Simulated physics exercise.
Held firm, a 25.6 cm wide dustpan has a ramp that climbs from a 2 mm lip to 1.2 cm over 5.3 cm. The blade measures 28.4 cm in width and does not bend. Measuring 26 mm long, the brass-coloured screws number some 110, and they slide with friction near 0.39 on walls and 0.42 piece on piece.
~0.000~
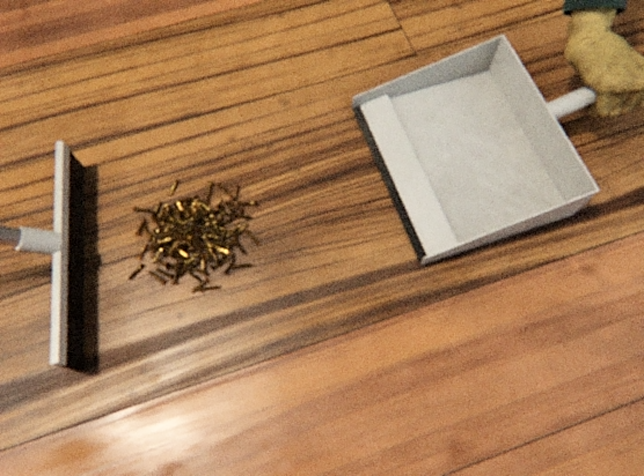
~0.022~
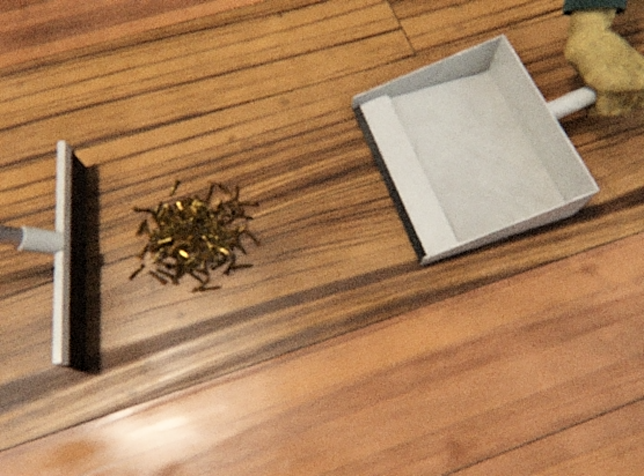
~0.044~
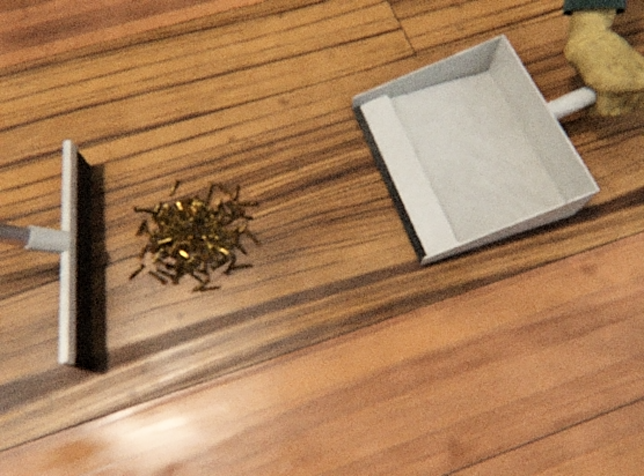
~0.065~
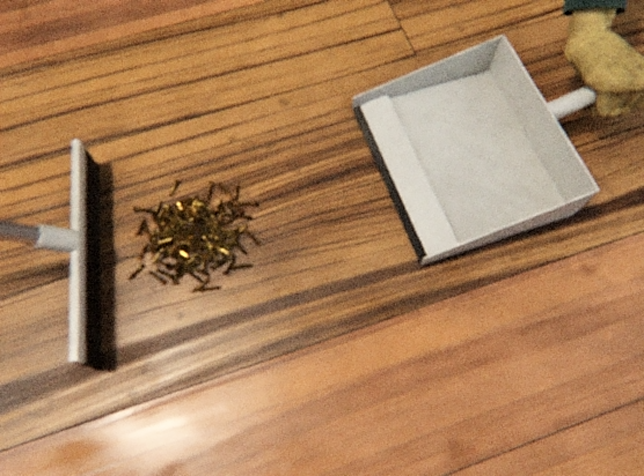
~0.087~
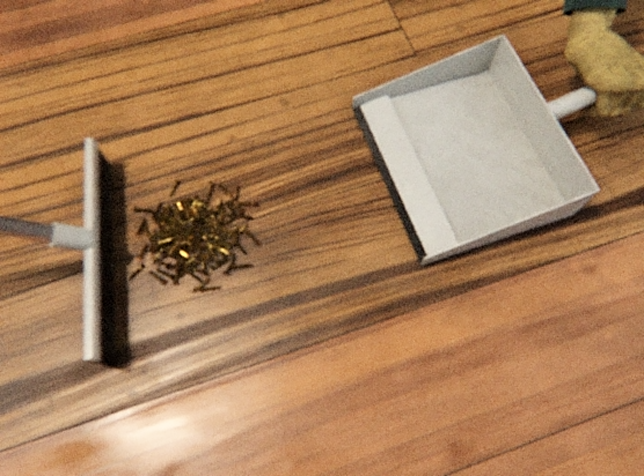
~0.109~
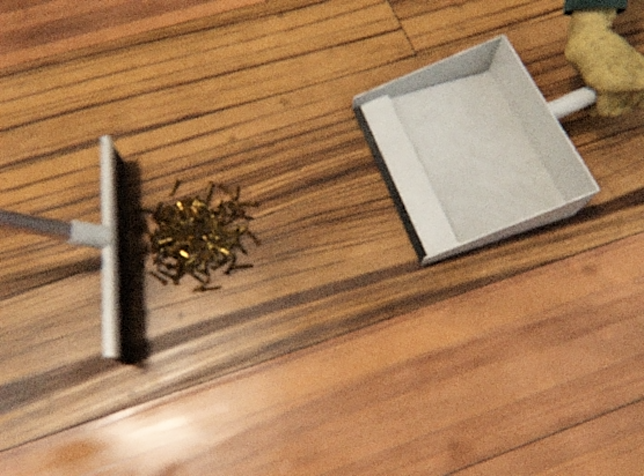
On a wooden floor, a broom blade slides right toward small brass-coloured screws, leaving them unmoved.
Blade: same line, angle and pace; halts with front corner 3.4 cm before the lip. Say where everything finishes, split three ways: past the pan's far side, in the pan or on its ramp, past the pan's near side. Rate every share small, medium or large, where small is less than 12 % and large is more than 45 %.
Ratings - far side: Small; pan: Medium; near side: Small.
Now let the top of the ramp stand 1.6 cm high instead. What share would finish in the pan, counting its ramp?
Something like 35 per cent, ramp included.
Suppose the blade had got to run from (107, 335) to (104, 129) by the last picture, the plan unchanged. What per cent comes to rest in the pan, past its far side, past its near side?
Per cent by place - pan 25, far side 5, near side 0.
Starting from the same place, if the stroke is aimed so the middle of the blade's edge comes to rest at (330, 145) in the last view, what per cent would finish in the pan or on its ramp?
About 35 per cent.
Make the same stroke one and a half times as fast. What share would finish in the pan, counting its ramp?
Share: About 65 %.
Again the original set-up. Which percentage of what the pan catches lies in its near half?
Some 60 per cent.
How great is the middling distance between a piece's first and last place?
I'd say close to 28 cm.
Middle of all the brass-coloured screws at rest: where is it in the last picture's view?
Centre at rest, approx.: (395, 208) px.
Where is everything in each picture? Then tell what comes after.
The first picture shows blade from (60, 362) to (64, 149), moved 0.0 cm, 0 of the pieces shifted so far; middle of the pieces at (193, 231); pan at (470, 155).
The second picture shows blade from (62, 361) to (66, 148), moved 0.2 cm, 0 of the pieces shifted so far; middle of the pieces at (193, 231).
The third picture shows blade from (69, 361) to (71, 148), moved 0.9 cm, 0 of the pieces shifted so far; middle of the pieces at (193, 231).
The fourth picture shows blade from (79, 359) to (80, 147), moved 2.0 cm, 0 of the pieces shifted so far; middle of the pieces at (193, 231).
The fifth picture shows blade from (94, 357) to (93, 146), moved 3.6 cm, 0 of the pieces shifted so far; middle of the pieces at (193, 231).
The sixth picture shows blade from (113, 355) to (109, 144), moved 5.7 cm, 0 of the pieces shifted so far; middle of the pieces at (193, 231); pan at (471, 155). Its pace works out near 0.96 m/s, heading 11 degrees towards the viewer's side.
After 0.27 s, middle of the blade 20 cm from the lip; 0 % over the lip, far side 0 %, near side 0 %.
After 0.38 s, middle of the blade 10 cm from the lip; 0 % over the lip, far side 0 %, near side 0 %.
After 0.63 s, middle of the blade 6 cm from the lip; 40 % over the lip, far side 0 %, near side 5 %.
By 1.5 s all is still; far side 0 %, pan 40 %, near side 5 %, in front of the lip or behind the blade 55 %.
